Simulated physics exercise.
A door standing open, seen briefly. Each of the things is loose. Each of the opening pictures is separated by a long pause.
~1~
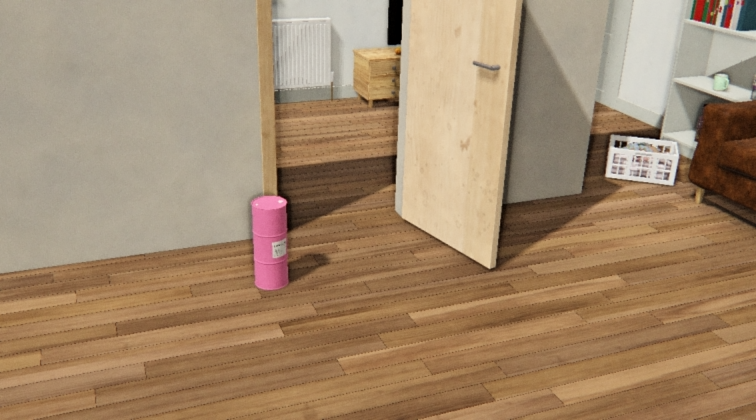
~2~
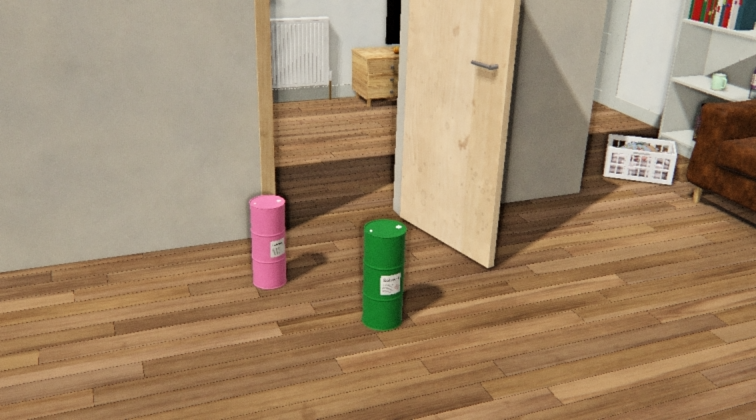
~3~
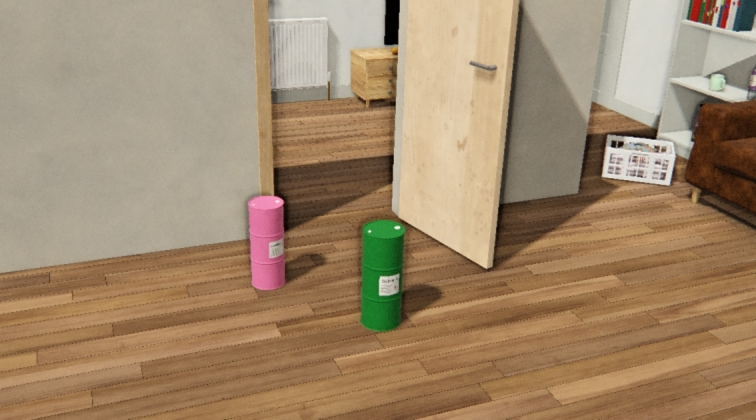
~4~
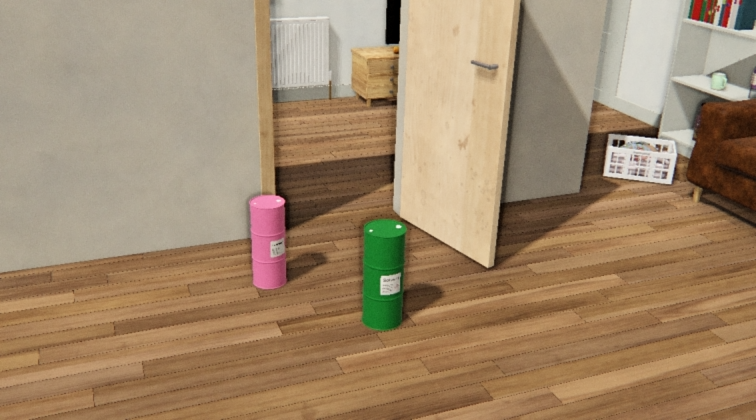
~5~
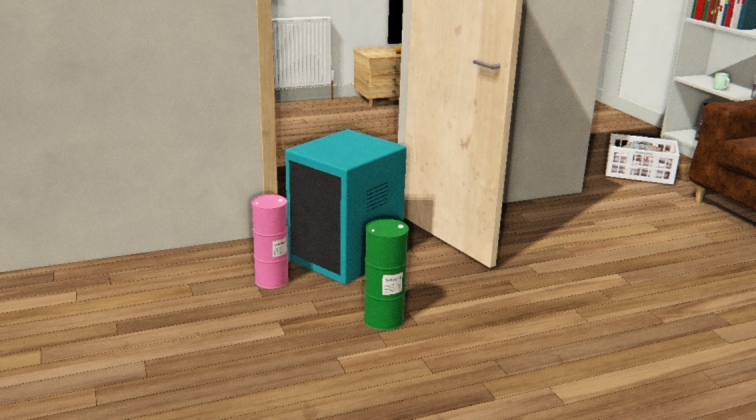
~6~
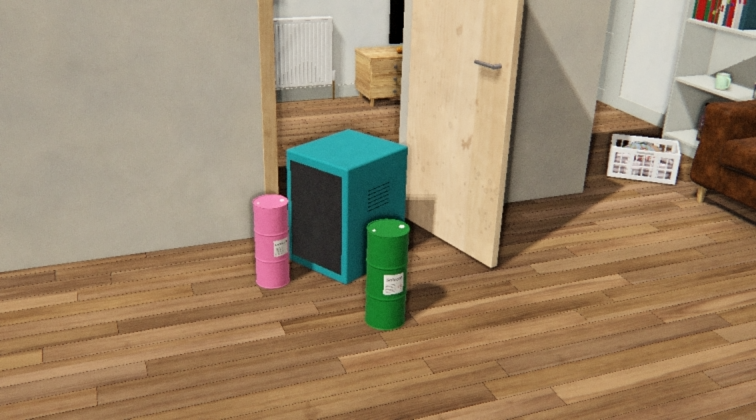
The footage shows a pink canister beside a wide-open door, then a green canister appears to its right, and later a turquoise appliance appears behind the two canisters; the door and the objects in view stay essentially still.
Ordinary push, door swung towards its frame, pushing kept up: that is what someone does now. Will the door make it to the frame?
It comes to rest short of the frame.
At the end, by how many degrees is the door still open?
Close to 70 degrees, I'd say.
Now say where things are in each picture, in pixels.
Door wide open and still; pink canister (270, 243), in the first frame.
Door wide open and still; pink canister (269, 242); green canister (384, 275), in the second frame.
Door wide open and still; pink canister (267, 243); green canister (382, 276), in the third frame.
Door wide open and still; pink canister (269, 242); green canister (384, 275), in the fourth frame.
Door wide open and still; pink canister (271, 242); green canister (386, 275), in the fifth frame.
Door wide open and still; turquoise appliance (347, 204); pink canister (272, 242), in the sixth frame.
Then, 0.70 s after the last picture, open by 91°.
Then, 1.10 s after the last picture, open by 77°.
At rest, open by 68°; all 3 in place. Seen from the same camera at the end, turquoise appliance near (346, 204).
